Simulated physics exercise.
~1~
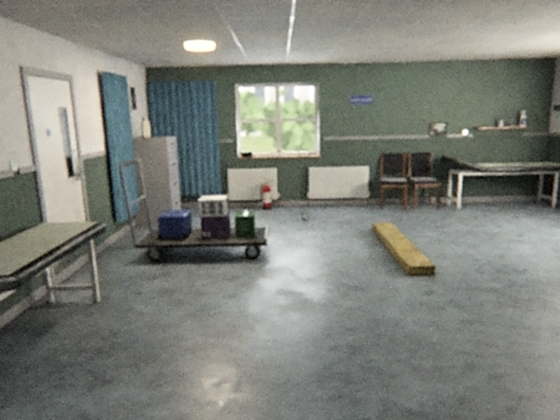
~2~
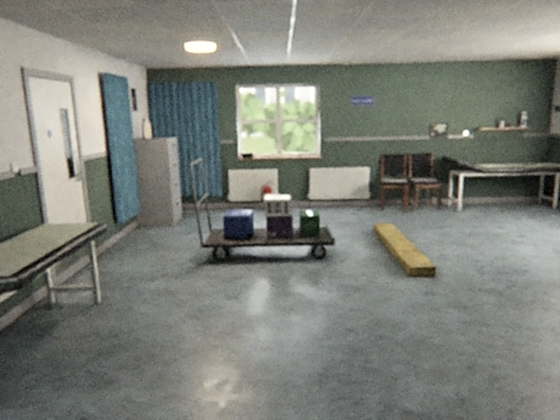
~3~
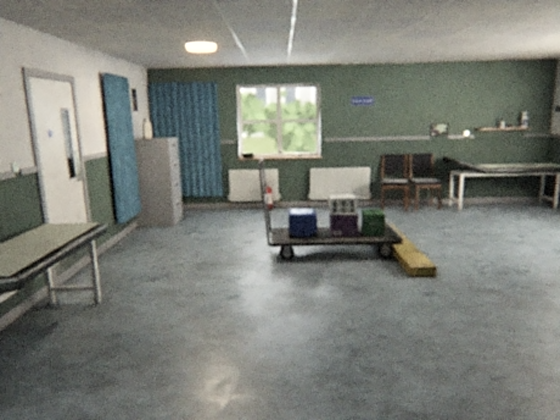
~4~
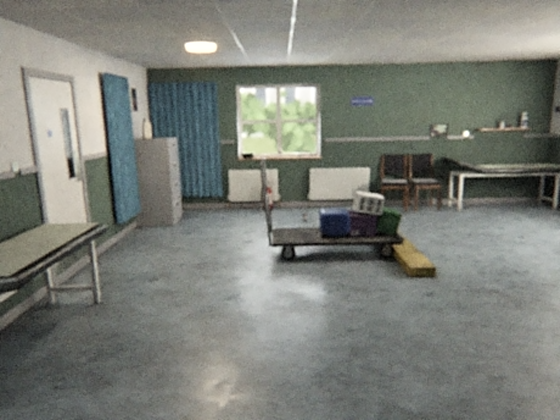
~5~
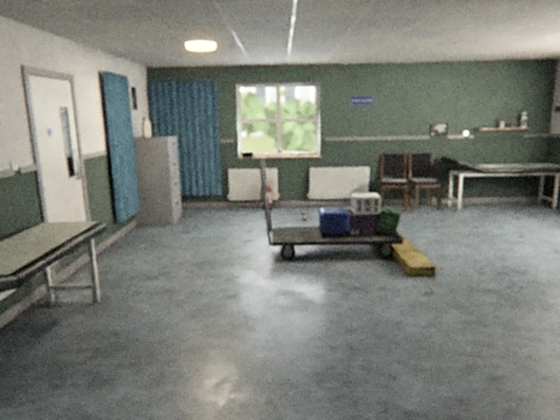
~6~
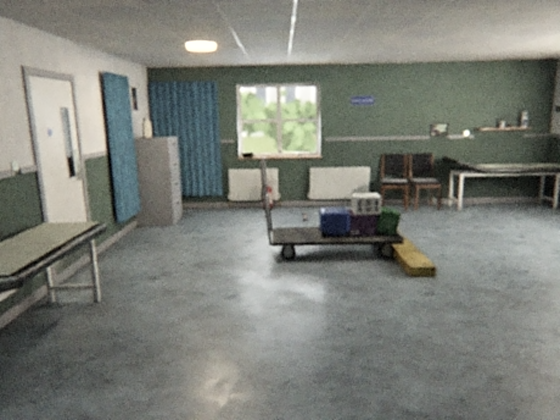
A flat trolley with an upright handle at its left end rolls rightward across the grey floor of a green-walled room, seen from standing height facing a window, radiators and two chairs. It carries a blue case at left, a purple box with a white crate on top in the middle, and a green parcel at right. The trolley reaches a yellow kerb on the floor and stops against it. The load slides forward toward the right end, the white crate tipping and the green parcel tilting. The crate settles level, and everything comes to rest still on the deck.
